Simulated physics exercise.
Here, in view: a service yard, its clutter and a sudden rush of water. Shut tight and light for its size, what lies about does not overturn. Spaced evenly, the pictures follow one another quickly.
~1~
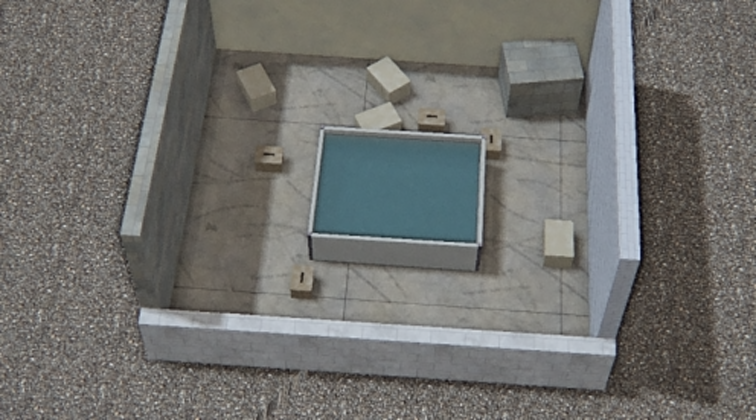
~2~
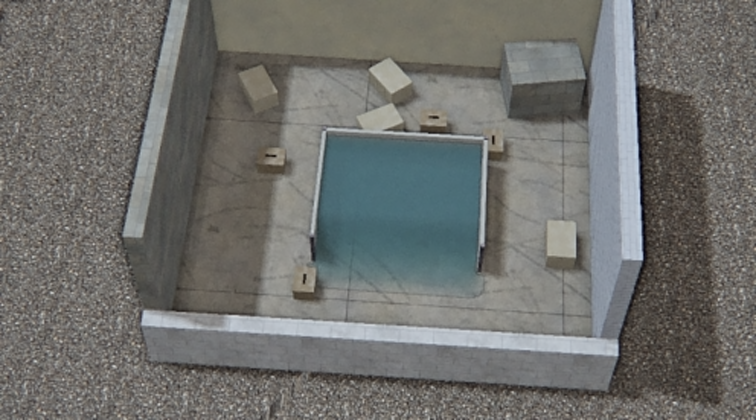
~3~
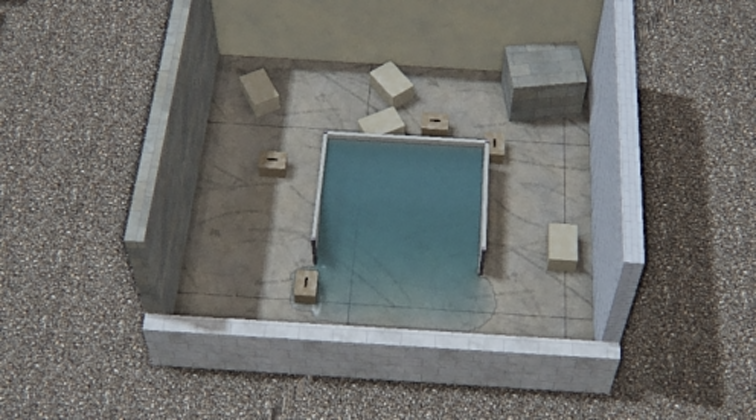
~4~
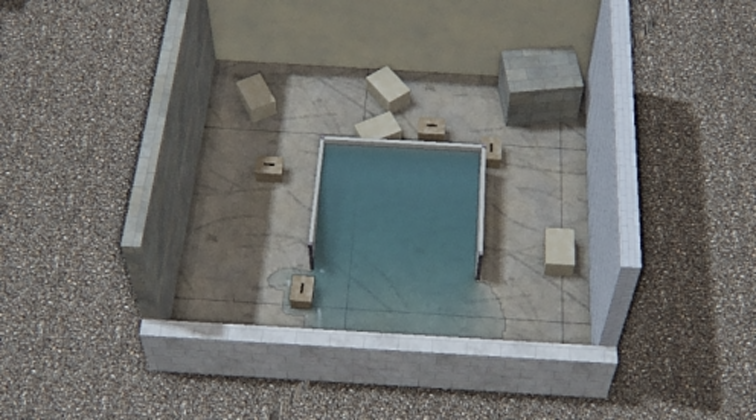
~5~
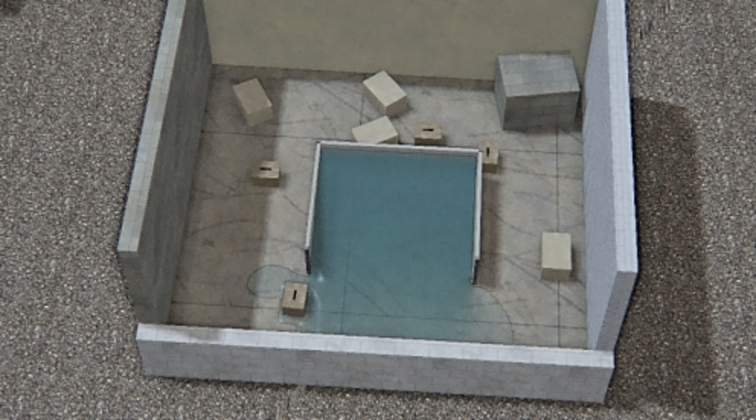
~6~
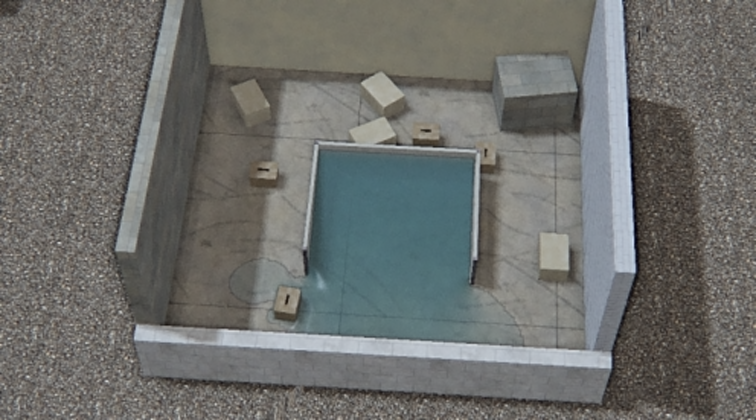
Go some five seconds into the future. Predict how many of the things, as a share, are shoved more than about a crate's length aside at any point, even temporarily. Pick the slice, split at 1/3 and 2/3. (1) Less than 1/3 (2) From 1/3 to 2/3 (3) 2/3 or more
Option 2: From 1/3 to 2/3.
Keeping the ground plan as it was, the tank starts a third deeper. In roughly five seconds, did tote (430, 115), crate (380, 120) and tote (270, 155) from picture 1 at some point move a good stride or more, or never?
Fell short, fell short, went the distance.
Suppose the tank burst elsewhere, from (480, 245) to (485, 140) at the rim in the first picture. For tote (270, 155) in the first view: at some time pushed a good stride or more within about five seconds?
Lab note - this item: Full stretch not covered.
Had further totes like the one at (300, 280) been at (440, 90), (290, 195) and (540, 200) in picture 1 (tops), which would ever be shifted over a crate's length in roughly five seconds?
First remains in place, second remains in place, third driven off.
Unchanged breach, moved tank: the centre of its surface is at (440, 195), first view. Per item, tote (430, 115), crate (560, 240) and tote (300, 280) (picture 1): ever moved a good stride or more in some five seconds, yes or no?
Taking them in turn: Kept near its start; got sent well off; got sent well off.
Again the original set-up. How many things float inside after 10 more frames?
0.
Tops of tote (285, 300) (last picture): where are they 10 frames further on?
Near (210, 269).
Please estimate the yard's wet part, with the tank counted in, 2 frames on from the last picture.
My estimate is about 35 per cent.
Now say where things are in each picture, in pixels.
A tote at (302, 278) rests on the ground; a tote at (491, 139), on the bottom; 0 of 8 have shifted, in the first picture.
A tote at (304, 279) rests on the ground; a tote at (493, 140), on the bottom; 0 of 8 have shifted, in the second picture.
A tote at (306, 283), on the bottom; a tote at (494, 143) rests on the ground; 0 of 8 have shifted, in the third picture.
A tote at (302, 288), on the bottom; a tote at (491, 148), on the bottom; 0 of 8 have shifted, in the fourth picture.
A tote at (295, 295) rests on the ground, close to its start; a tote at (488, 152) rests on the ground; 1 of 8 have shifted, in the fifth picture.
A tote at (287, 300) rests on the ground, close to its start; a tote at (486, 153), on the bottom; 1 of 8 have shifted, in the sixth picture.
A moment on, 0 of 8 are well off their spots; 0 afloat.
Next, 1 of 8 are well off their spots; 0 afloat.
Later, 2 of 8 are well off their spots; 0 afloat.
In the end, 4 of 8 are well off their spots, and 4 have been at some point; 2 afloat.
